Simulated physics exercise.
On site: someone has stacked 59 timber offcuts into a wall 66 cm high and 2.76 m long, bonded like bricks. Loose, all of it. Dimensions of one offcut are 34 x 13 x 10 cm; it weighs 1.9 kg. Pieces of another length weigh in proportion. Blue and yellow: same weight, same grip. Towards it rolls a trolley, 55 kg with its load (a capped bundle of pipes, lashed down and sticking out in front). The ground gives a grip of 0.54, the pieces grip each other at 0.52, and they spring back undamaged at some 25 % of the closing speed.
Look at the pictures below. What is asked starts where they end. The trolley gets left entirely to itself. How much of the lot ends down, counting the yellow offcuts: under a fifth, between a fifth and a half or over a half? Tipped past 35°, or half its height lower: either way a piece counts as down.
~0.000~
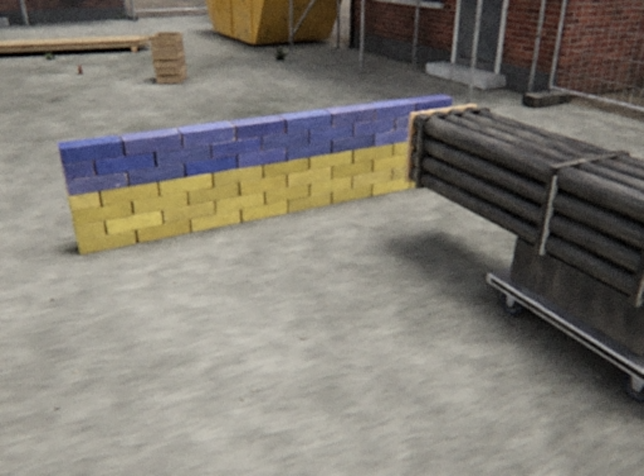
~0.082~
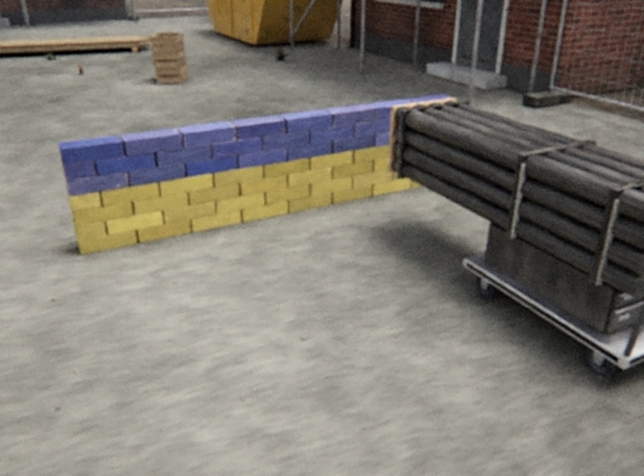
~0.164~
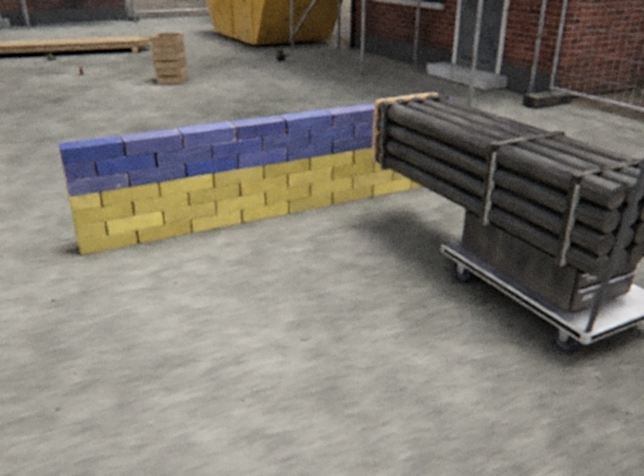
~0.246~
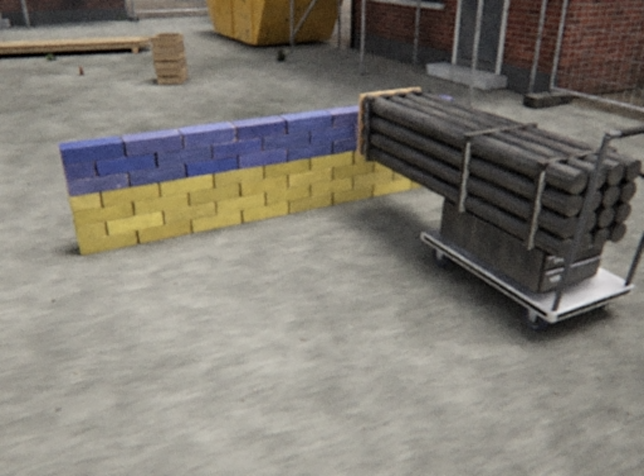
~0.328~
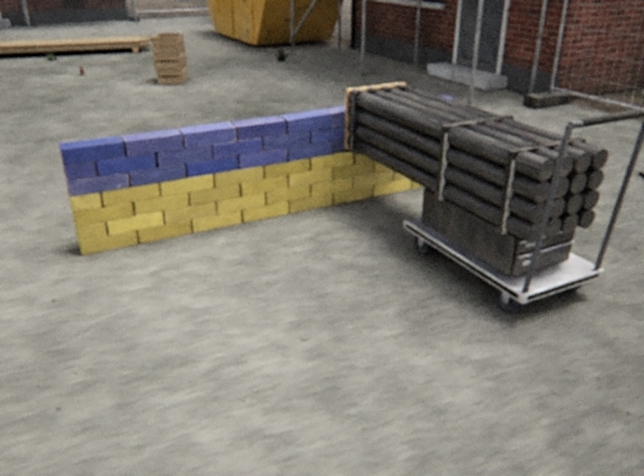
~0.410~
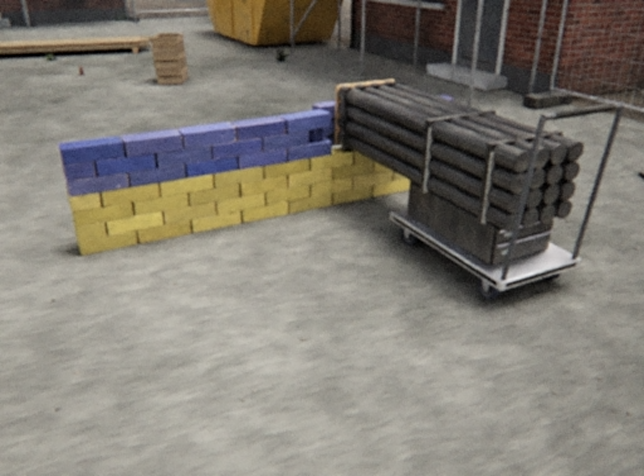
Count: Short of a fifth of the pieces.
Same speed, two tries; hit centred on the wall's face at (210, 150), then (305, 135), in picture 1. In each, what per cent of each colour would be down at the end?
For yellow it's 10 then 10 per cent, for blue 50 then 50 per cent.
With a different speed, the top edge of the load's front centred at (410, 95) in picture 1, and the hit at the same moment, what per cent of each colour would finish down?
Result - yellow: 0%; blue: 40%.
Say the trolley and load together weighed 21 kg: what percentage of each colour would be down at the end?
Down by colour: Yellow 0, blue 40 per cent.
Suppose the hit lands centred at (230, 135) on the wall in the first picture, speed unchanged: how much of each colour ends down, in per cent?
Yellow 10 %, blue 30 %.
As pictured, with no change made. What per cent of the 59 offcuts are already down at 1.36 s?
By that time it is 15 percent.
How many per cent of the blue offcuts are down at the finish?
The blue group ends with 40% down.
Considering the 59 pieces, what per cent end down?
Near enough 15 per cent of them, I reckon.
By 0.54 s, load 39 cm past the wall's line, still rolling; none of the 34 yellow offcuts down (7 of 59 in all colours); top yellow offcut unmoved.
By 0.82 s, load 85 cm past the wall's line, still rolling; none of the 34 yellow offcuts down (9 of 59 in all colours); top yellow offcut moved 10 mm.
By 1.04 s, load 1.06 m past the wall's line, still rolling; 1 of the 34 yellow offcuts down (10 of 59 in all colours); top yellow offcut moved 22 cm.
By 1.36 s, load 1.20 m past the wall's line, still rolling; 1 of the 34 yellow offcuts down (10 of 59 in all colours); top yellow offcut moved 42 cm.
When it is over (2.4 s), load 1.21 m past the wall's line, stopped; 1 of the 34 yellow offcuts down (10 of 59 in all colours); top yellow offcut moved 43 cm; top blue offcut unmoved. That is 3 per cent. In pixels of the last frame, middles, top yellow offcut near (342, 138), top blue offcut near (152, 143).
